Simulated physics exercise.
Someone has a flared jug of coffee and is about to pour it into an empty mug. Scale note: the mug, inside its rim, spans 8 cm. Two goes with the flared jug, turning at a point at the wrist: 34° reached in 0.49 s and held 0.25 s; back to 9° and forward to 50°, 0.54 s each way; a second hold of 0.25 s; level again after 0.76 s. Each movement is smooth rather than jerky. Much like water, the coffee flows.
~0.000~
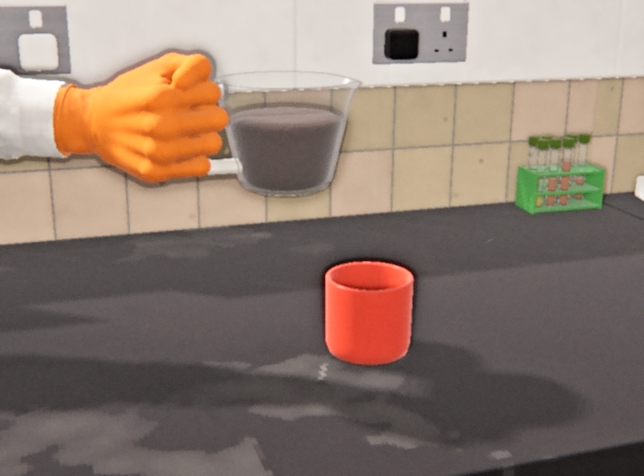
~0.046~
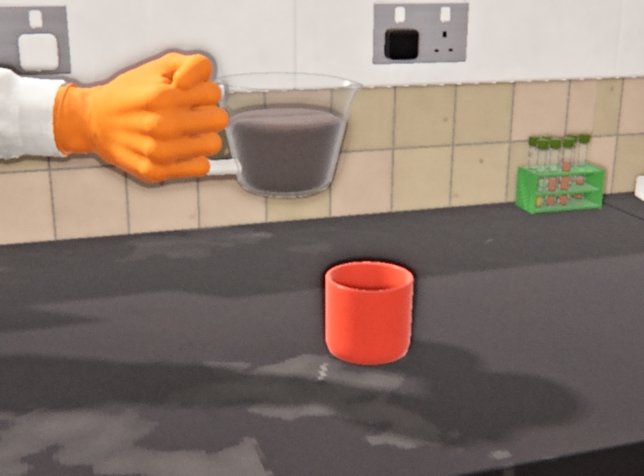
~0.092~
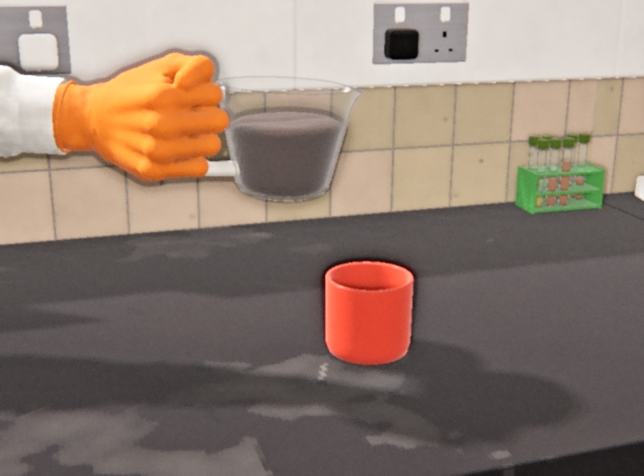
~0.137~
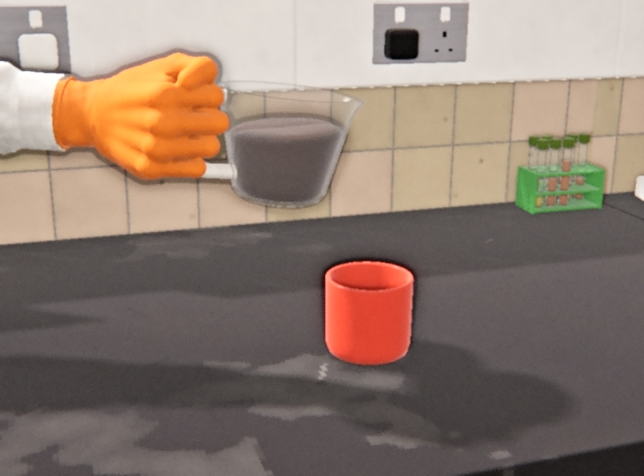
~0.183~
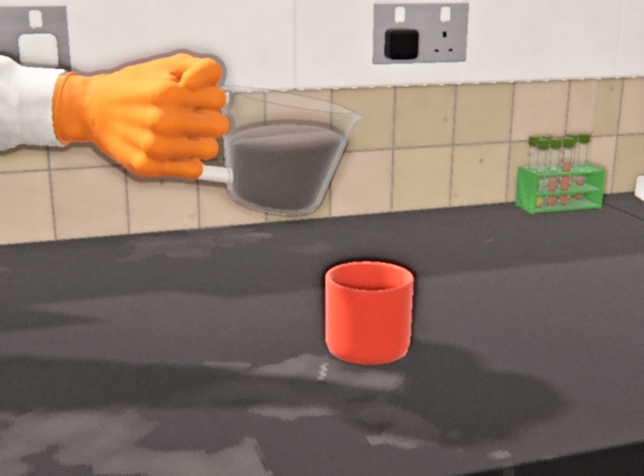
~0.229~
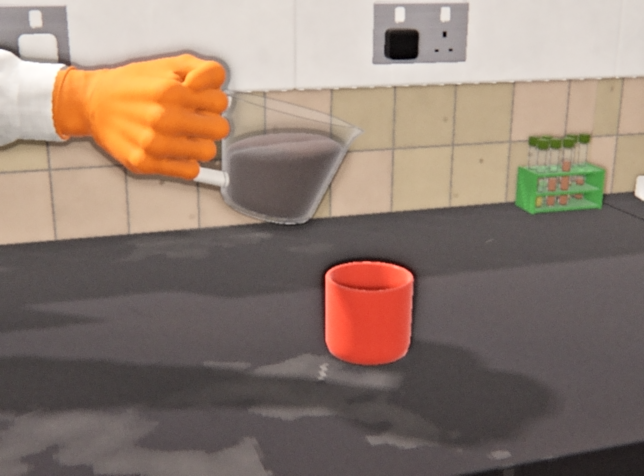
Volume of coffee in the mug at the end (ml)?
Roughly 140 ml of coffee ends up in the mug.
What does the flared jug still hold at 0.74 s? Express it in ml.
I'd put it at around 360 ml.
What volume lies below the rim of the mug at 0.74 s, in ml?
About 5 ml.
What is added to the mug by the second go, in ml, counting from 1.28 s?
About 120 ml.
Then, 0.74 s in, the tilt is 34° and the mug has 5 ml, the flared jug 365 ml, and 0 ml is on the counter.
Then, 1.28 s in, the tilt is 9° and the mug has 25 ml, the flared jug 355 ml, and 0 ml is on the counter.
Then, 2.07 s in, the tilt is 50° and the mug has 85 ml, the flared jug 260 ml, and 0 ml is on the counter.
Then, 2.61 s in, the tilt is 9° and the mug has 140 ml, the flared jug 235 ml, and 0 ml is on the counter.
Finally, the mug has 140 ml, the flared jug 235 ml, and 0 ml is on the counter.
